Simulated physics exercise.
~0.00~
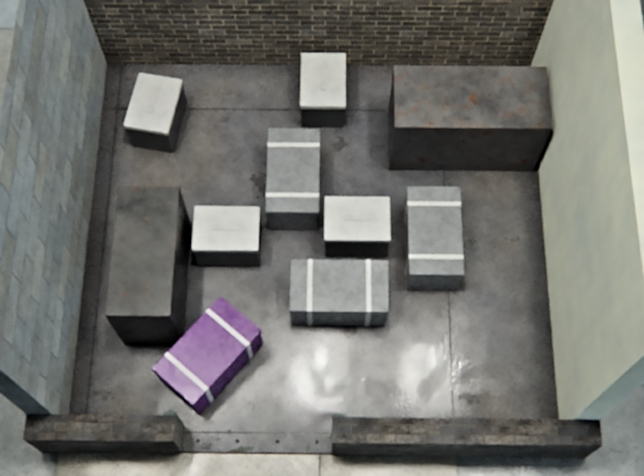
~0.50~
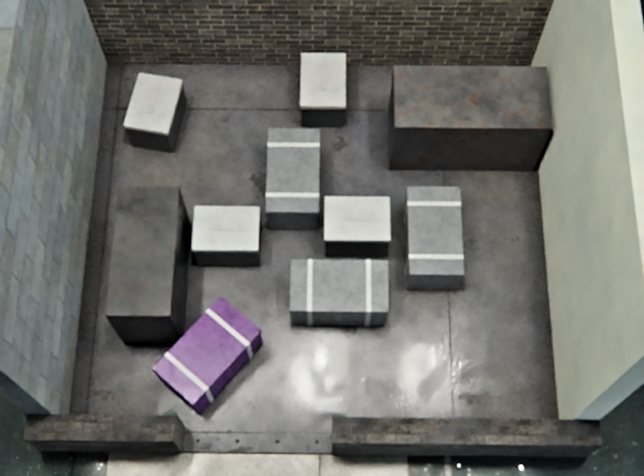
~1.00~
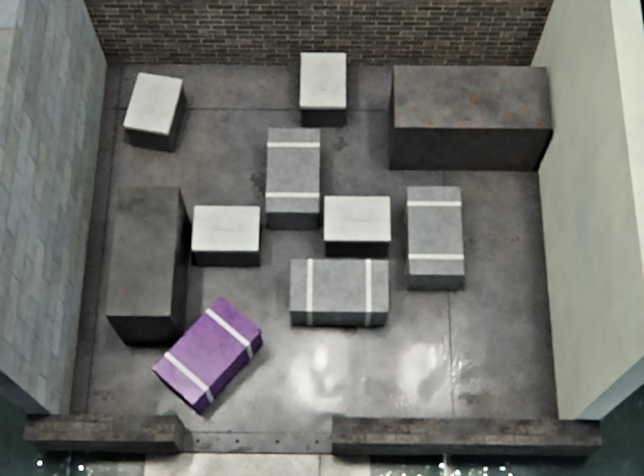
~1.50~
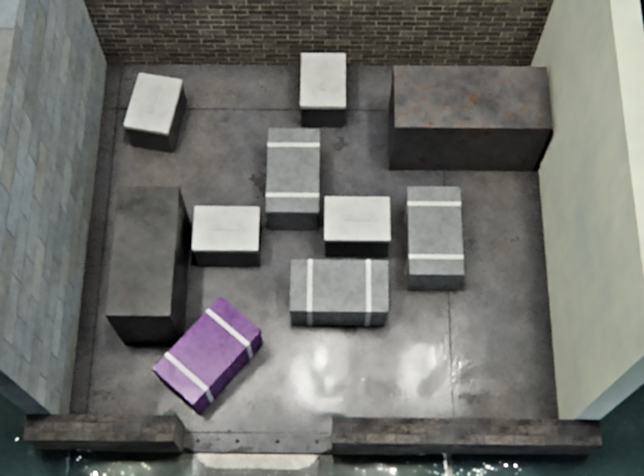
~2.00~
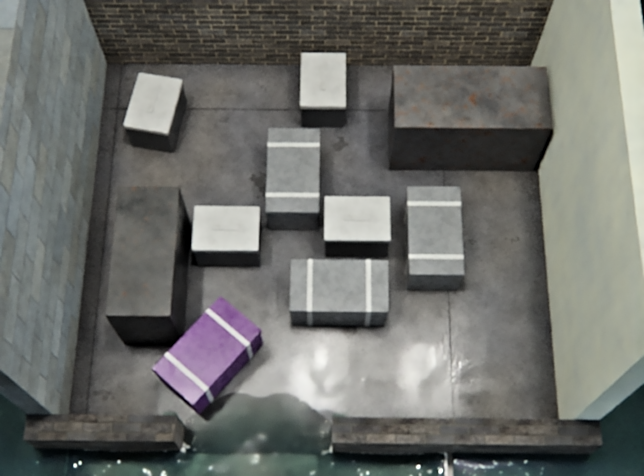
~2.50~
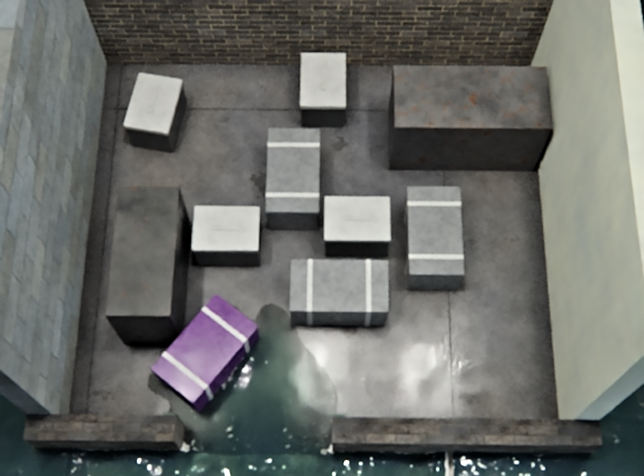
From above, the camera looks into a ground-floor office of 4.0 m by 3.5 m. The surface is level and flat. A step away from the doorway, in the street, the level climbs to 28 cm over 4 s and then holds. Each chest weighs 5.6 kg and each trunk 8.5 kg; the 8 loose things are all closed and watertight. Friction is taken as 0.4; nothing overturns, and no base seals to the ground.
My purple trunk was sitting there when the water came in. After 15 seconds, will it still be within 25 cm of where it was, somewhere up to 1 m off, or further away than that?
It will be further away than that.
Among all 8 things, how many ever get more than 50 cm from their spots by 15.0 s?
It adds up to 7.
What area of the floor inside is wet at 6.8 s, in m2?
Wet: Near 12 m2.
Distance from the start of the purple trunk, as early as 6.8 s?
250 cm or so by then.
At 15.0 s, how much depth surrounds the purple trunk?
26 cm, roughly.
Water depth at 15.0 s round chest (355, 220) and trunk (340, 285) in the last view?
Close to 14 and 16 centimetres.
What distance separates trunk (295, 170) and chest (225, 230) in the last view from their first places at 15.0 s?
In that order: 60 cm, 80 cm.
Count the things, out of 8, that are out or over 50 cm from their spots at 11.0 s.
7 in all.
After 3.5 s the purple trunk is near (201, 341), 0.1 m from its start, afloat; 1 afloat.
After 6.8 s the purple trunk is near (282, 89), 2.4 m from its start, afloat; 8 afloat.
After 11.0 s the purple trunk is near (188, 73), 2.5 m from its start, afloat; 8 afloat.
After 15.0 s the purple trunk is near (182, 77), 2.4 m from its start, afloat; 8 afloat.
